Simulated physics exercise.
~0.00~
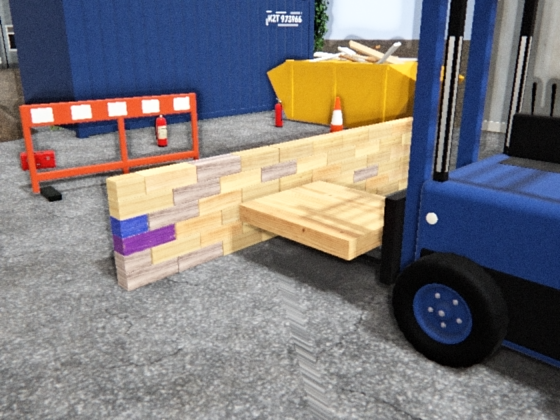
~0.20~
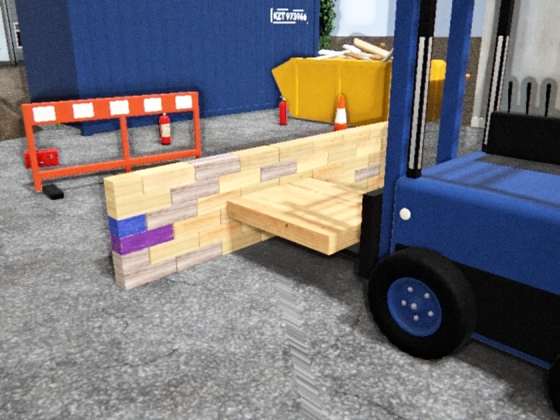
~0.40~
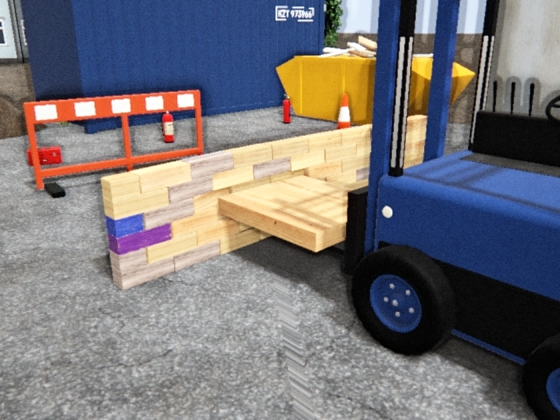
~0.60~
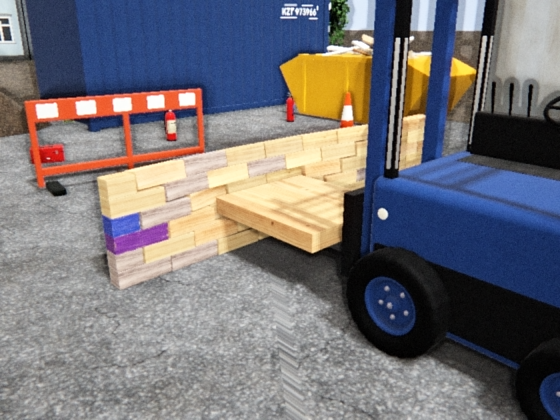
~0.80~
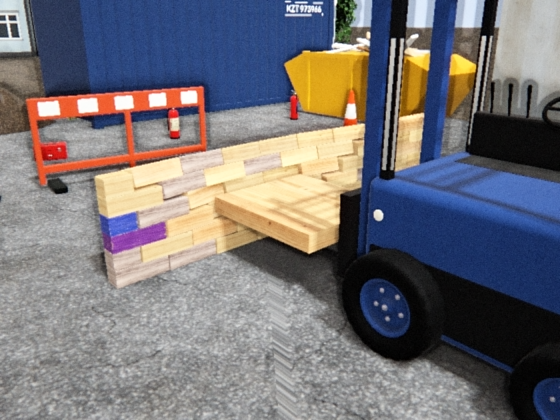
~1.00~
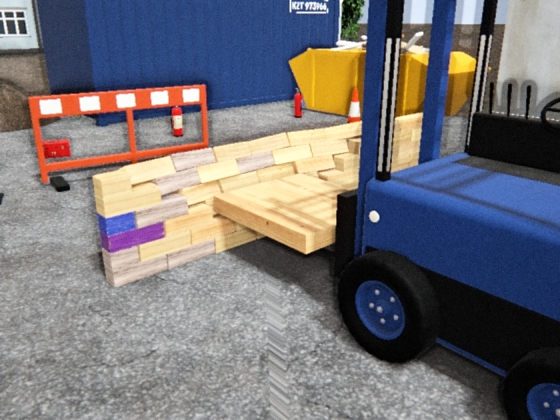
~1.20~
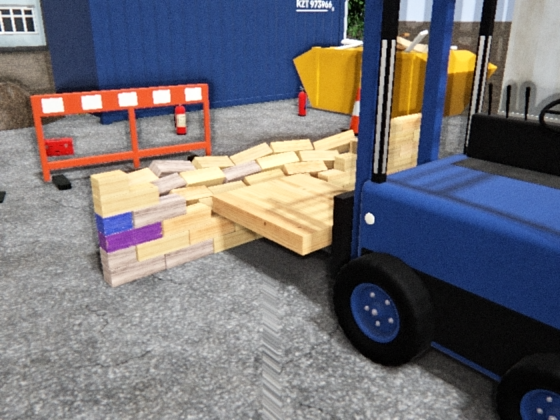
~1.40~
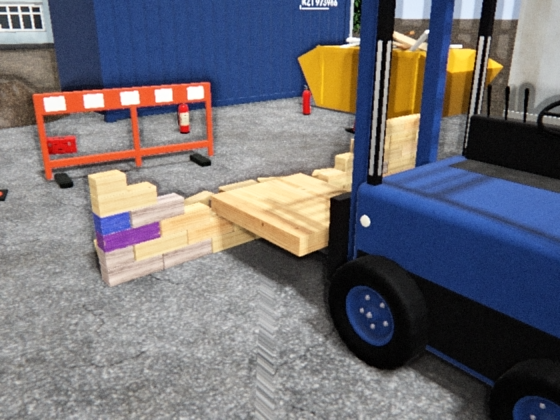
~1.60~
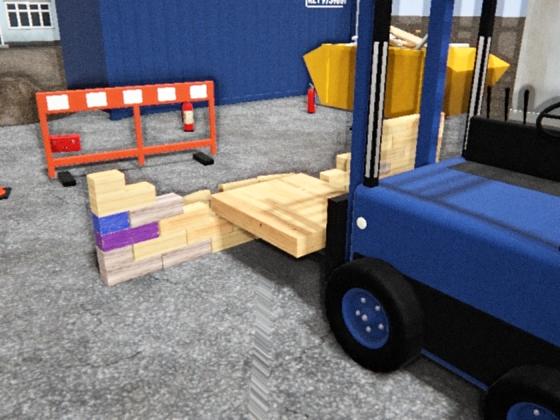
A blue forklift carrying a wide wooden case on its forks moves left toward a free-standing wall of pale timber blocks, with an orange barrier, a yellow skip and a blue container behind. The case meets the face of the wall and the truck all but stops. The upper rows behind the case begin to lean back, slowly at first, and their joints open up. They tip further, then drop out of sight behind the wall. The stepped left end stays up, its blue and purple blocks unmoved, and part of the right side stands beyond the forklift's mast.
